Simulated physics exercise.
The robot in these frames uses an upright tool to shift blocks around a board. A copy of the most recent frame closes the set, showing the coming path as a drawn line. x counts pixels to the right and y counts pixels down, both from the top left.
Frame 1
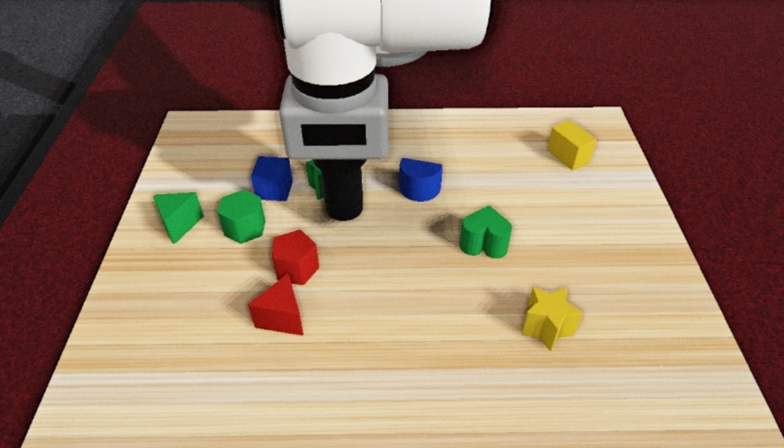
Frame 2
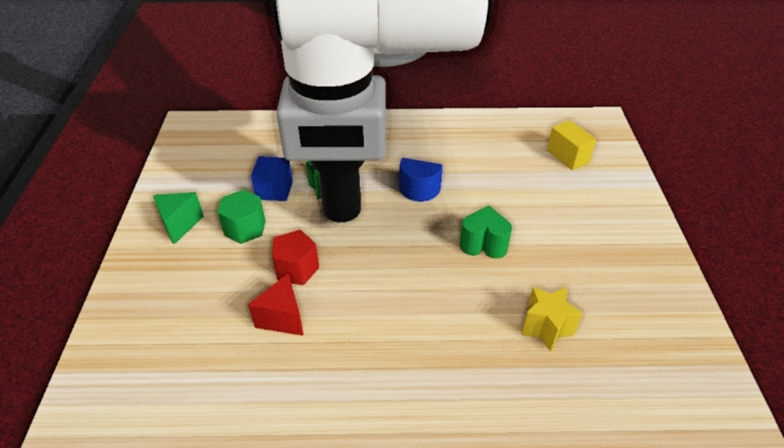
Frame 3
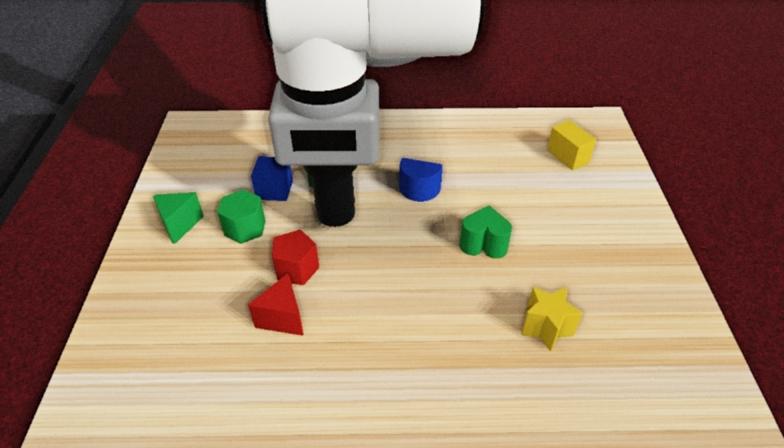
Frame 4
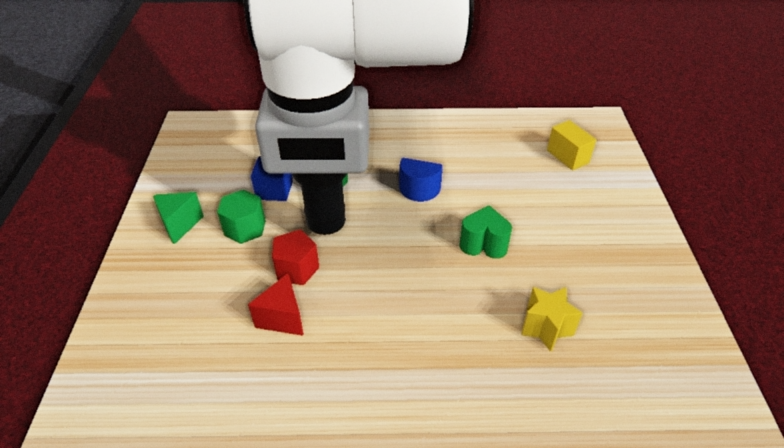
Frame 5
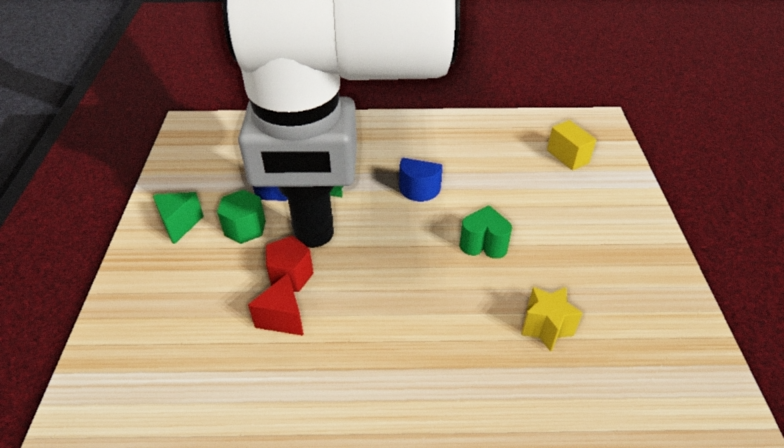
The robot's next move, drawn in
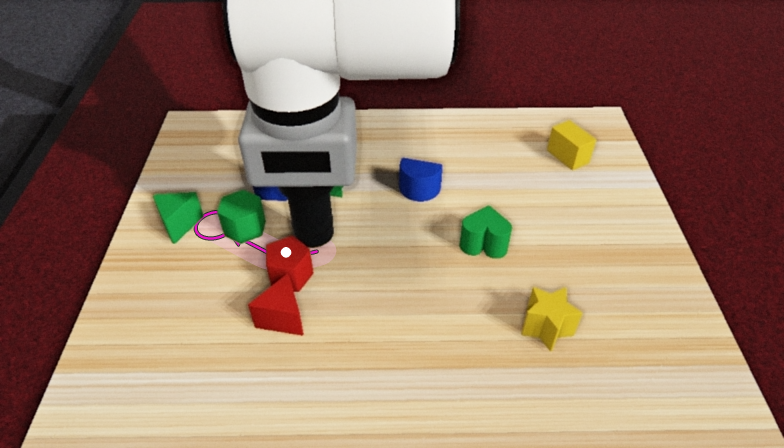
A robot arm's black upright tool moves slowly left and toward the viewer across a wooden board of coloured blocks, then nudges the red pentagonal block slightly toward the red triangle while the other blocks stay still.
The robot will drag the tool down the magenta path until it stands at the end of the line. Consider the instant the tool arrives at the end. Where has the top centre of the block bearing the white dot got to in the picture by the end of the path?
I'd place it at (266, 263), taking the centre of its top.
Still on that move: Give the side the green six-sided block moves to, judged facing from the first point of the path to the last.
Goes right.
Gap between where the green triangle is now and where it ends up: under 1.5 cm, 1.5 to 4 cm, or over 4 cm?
Below 1.5 cm.
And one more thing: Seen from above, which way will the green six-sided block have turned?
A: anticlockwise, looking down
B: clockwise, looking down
I'll go with B - clockwise, looking down.
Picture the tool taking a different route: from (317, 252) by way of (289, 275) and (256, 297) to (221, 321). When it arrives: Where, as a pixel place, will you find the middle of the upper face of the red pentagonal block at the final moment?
The answer is (202, 336).
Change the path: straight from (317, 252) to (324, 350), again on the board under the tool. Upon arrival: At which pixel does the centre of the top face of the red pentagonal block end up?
Somewhere near (274, 267).
Drawn move, from (317, 252) by way of (276, 255) and (244, 240) to (215, 225); the dot is on the red pentagonal block.
On the path given first. One third of the way, tool (272, 238); red pentagonal block (266, 263), turned 40° anticlockwise.
Two thirds of the way, tool (239, 223); green six-sided block (223, 193); red pentagonal block (266, 263), turned 40° anticlockwise.
At the end, tool (209, 208); green triangle still; green six-sided block (208, 176), turned 30° clockwise; red pentagonal block (266, 263), turned 40° anticlockwise.
